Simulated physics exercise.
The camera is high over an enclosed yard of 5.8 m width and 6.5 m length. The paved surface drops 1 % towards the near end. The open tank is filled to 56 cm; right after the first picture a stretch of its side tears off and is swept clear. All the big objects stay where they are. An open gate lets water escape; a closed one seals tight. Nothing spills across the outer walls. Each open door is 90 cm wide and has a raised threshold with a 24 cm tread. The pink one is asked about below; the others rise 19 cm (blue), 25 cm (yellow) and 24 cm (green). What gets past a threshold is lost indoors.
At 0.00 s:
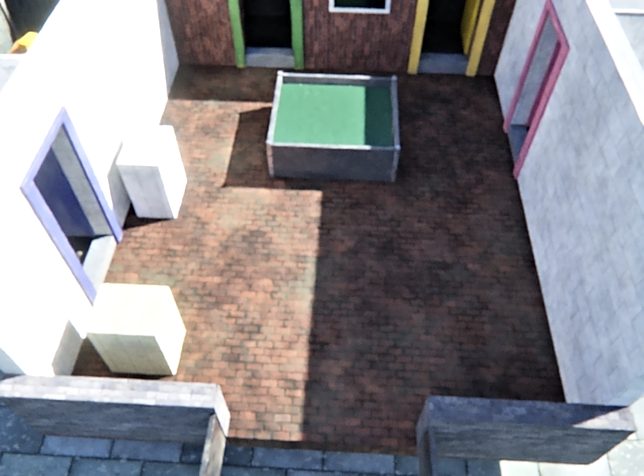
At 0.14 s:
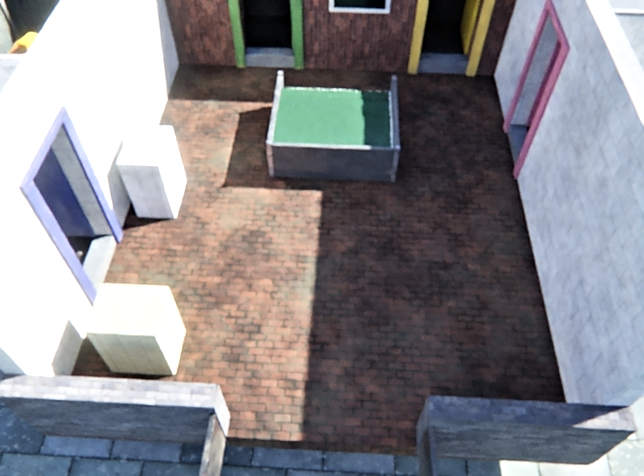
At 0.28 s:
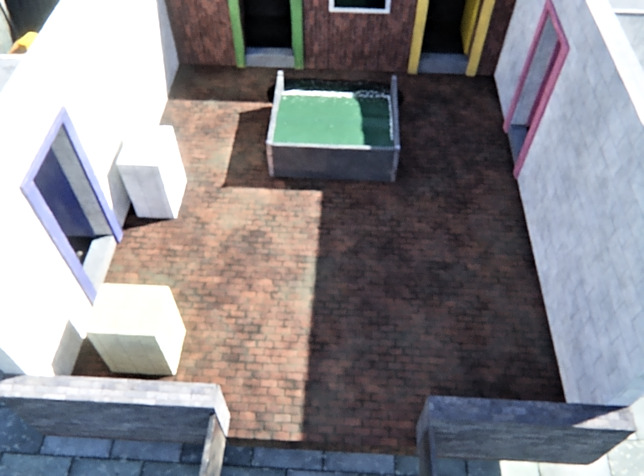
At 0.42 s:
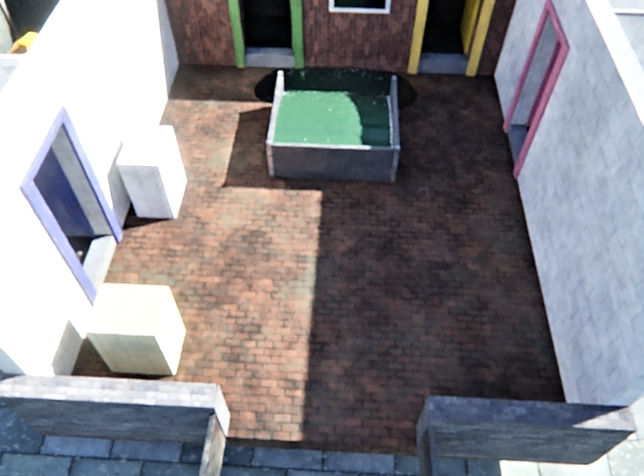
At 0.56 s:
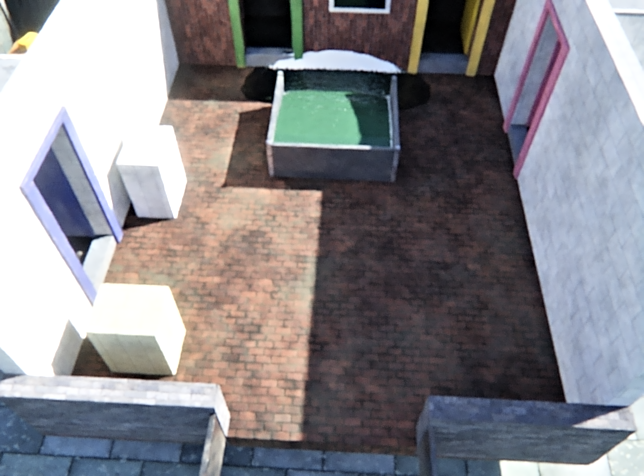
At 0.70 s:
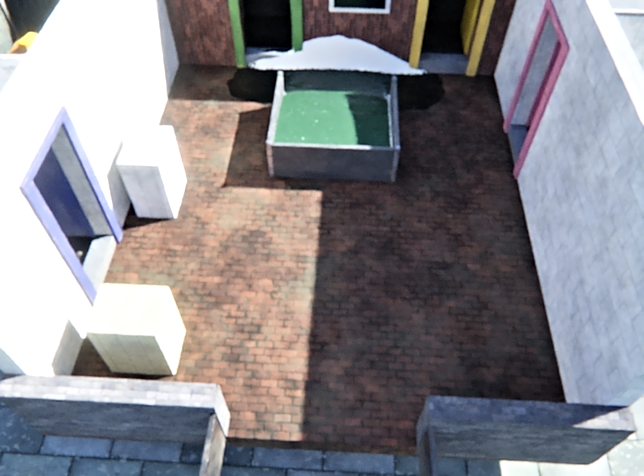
The clip shows an enclosed brick yard from above, where the far side of an open tank of green water disappears and water pours out behind it, spreading across the paving towards the green and yellow doorways.
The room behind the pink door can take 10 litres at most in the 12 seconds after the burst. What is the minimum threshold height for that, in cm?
Close to 7 cm is just enough.
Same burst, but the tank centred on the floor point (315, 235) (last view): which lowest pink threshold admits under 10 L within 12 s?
Some 5.5 cm.
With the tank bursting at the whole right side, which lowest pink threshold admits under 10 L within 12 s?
Then roughly 30 cm.
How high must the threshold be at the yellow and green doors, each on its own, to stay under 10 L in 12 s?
Roughly 10.5 cm at yellow and 22 cm at green.
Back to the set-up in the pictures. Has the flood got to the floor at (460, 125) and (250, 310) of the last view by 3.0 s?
In that order: Under water, dry.
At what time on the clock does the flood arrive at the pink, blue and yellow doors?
Arrival: Pink 2.0 s, blue 3.2 s, yellow 0.8 s.
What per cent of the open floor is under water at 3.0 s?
Some 35 per cent of it.
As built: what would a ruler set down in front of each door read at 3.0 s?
In cm: Pink 12, blue 0, yellow 9, green 11.
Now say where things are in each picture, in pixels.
In the first picture, still water, 56 cm deep, in the open tank at (335, 113); the pink door at (530, 101) is dry.
In the second picture, the gap is on the far side, the front 0.3 m out at a hidden place; the back of the open tank holds 56 cm.
In the third picture, the front is at a hidden place, 0.7 m from the gap on the far side; 1.3 m2 of floor is wet, 56 cm left at the back.
In the fourth picture, the front is at (293, 68), 1.1 m from the gap on the far side; 2.4 m2 of floor is wet, 54 cm left at the back.
In the fifth picture, the front is at (261, 67), 1.2 m from the gap on the far side; 2.8 m2 of floor is wet, 48 cm left at the back.
In the sixth picture, the gap is on the far side, the front 1.4 m out at (244, 66); the back of the open tank holds 47 cm; the pink door at (530, 101), 3.0 m from the gap, is still 1.9 m from the nearest water.
After 1.4 s water covers 15 % of the floor, deepest (38 cm) near (335, 82); it has not reached the pink door.
After 3.0 s water covers 35 % of the floor, deepest (22 cm) near (493, 75); 12 cm at the pink door, 0 litres in over its 19 cm threshold.
After 12.0 s water covers 90 % of the floor, deepest (7 cm) near (458, 427); 3 cm at the pink door, 0 litres in over its 19 cm threshold.
At the pink door as built, the water arrived by 2.1 s and peaked near 12 cm at 3.0 s.
Run again over the same 12 s with other heights there, 13 litres in over 6.5 cm, 4 litres over 9 cm. The limit of 10 litres is kept from about 7 cm up.
